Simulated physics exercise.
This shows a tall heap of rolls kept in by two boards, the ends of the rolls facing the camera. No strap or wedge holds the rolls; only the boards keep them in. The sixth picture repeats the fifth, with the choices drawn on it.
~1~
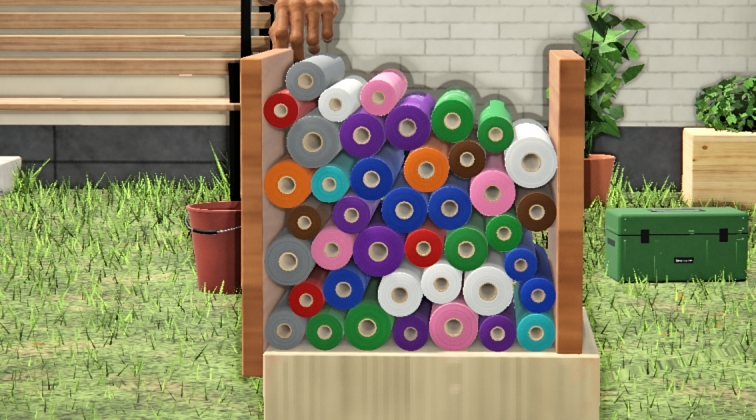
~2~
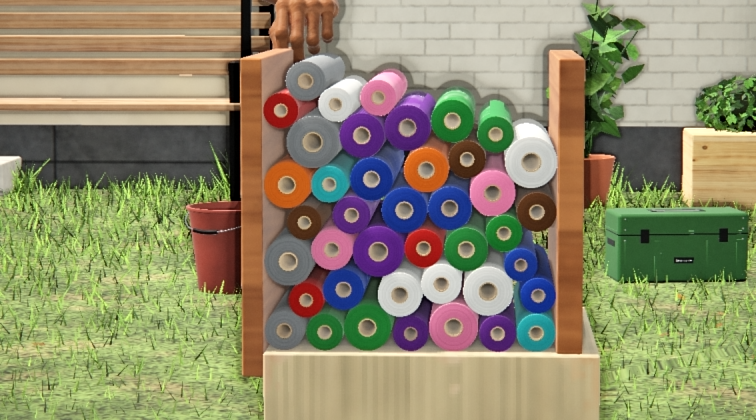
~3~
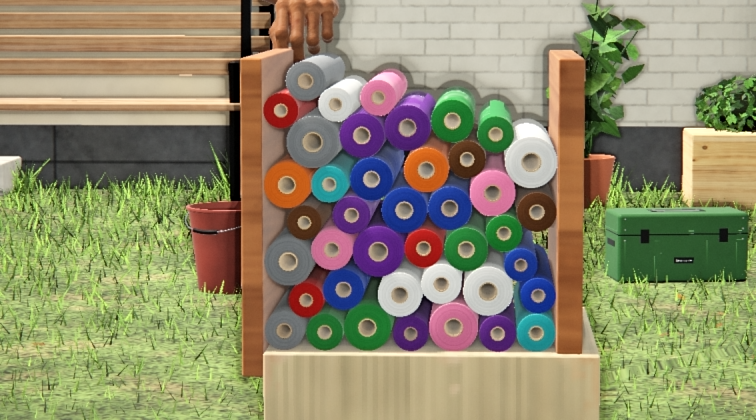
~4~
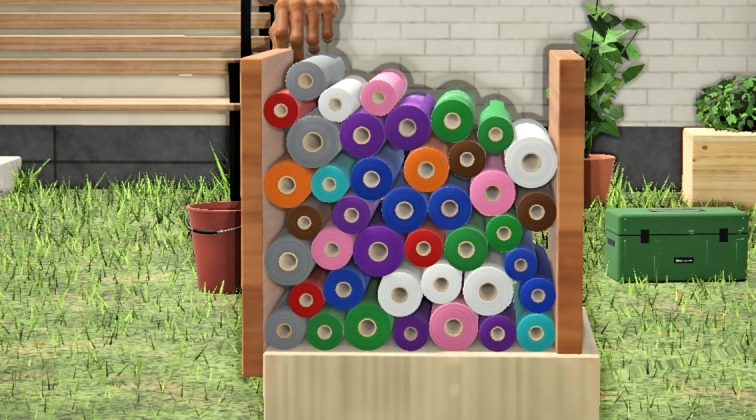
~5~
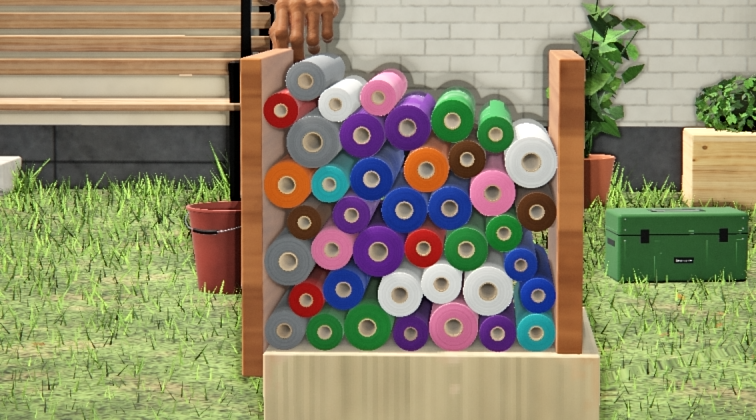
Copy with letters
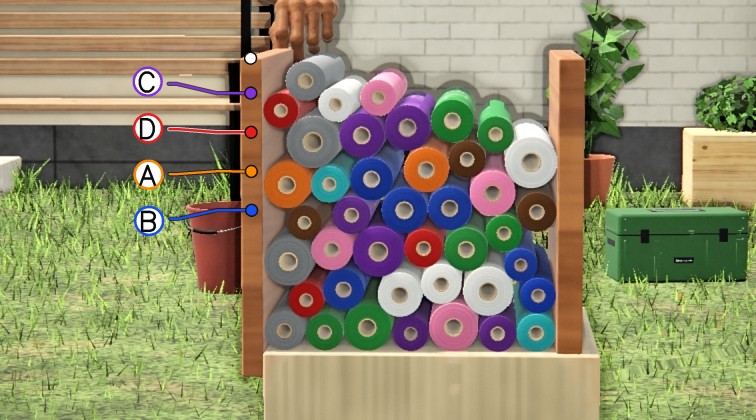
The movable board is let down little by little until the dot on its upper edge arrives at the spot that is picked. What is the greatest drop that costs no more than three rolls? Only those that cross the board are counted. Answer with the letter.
Mark B is as low as it can go.
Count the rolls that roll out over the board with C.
It comes to none.
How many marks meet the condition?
The number is four.
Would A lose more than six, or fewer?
At A, fewer than six.
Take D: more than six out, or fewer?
Fewer than six.
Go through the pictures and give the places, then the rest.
A blue roll (538, 295); a green roll (466, 249); a grey roll (313, 142), in the first frame.
A grey roll (313, 142); an orange roll (426, 170), in the second frame.
A brown roll (467, 159); a green roll (496, 134), in the third frame.
Side board (272, 198); a grey roll (285, 330), in the fourth frame.
A purple roll (497, 333); a white roll (400, 294); a blue roll (538, 295), in the fifth frame.
On the marked copy, A at (251, 171); B at (251, 210); C at (250, 93); D at (251, 132); the white dot at (250, 58).
Taking B. A third of the way, top of the board (263, 128).
Two thirds of the way, top of the board (263, 207).
When it is over, top of the board (263, 209), two out over the board.
As for the rest, A one out over the board; C none out over the board; D none out over the board.
